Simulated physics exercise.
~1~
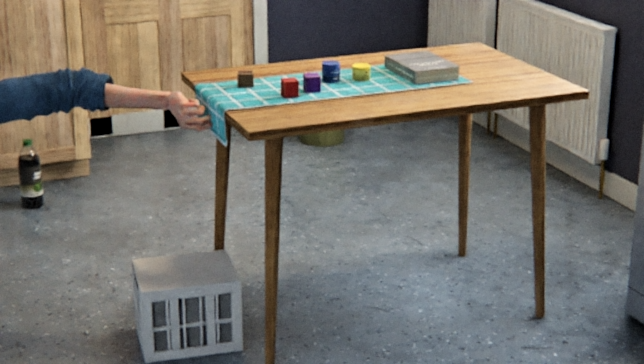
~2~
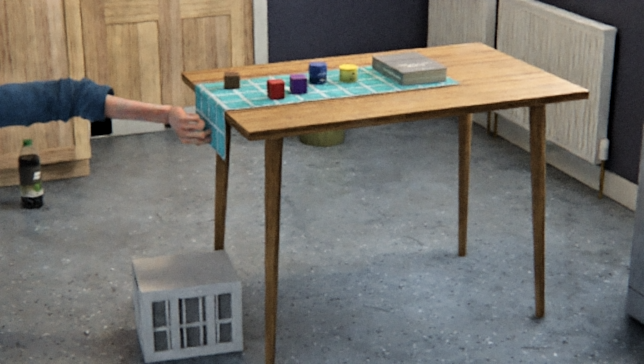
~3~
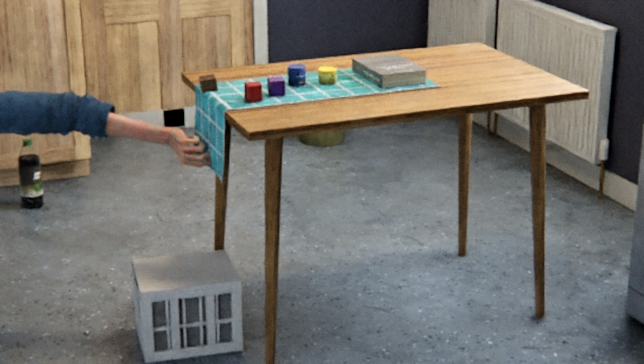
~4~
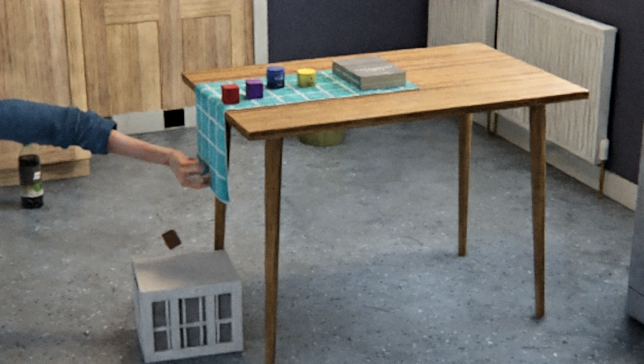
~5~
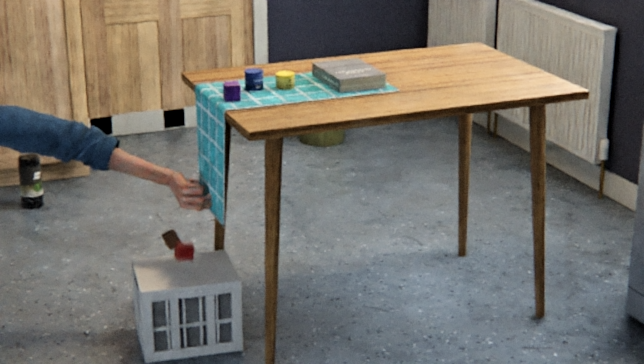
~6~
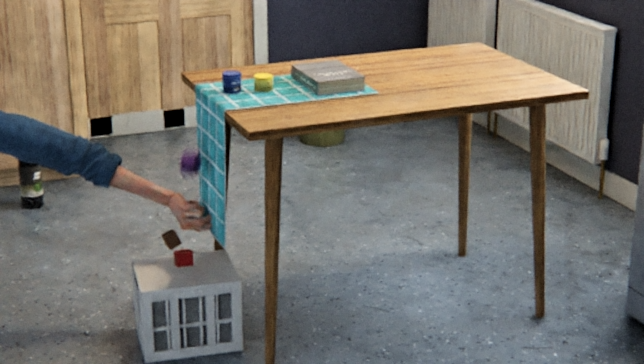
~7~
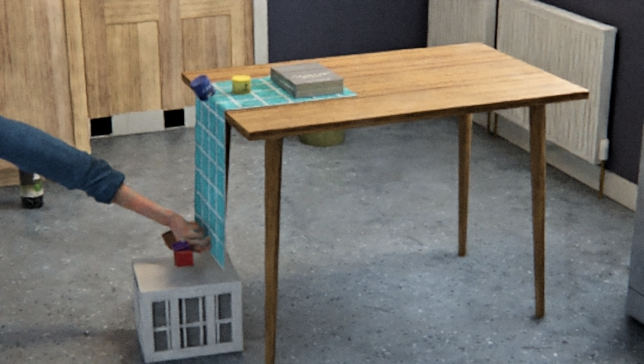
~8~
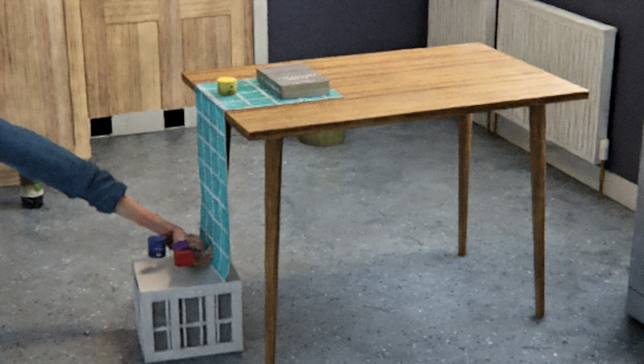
Hand pulling turquoise tablecloth down over table's left end, three cubes then blue pot dropping onto crate, yellow pot and book remaining.
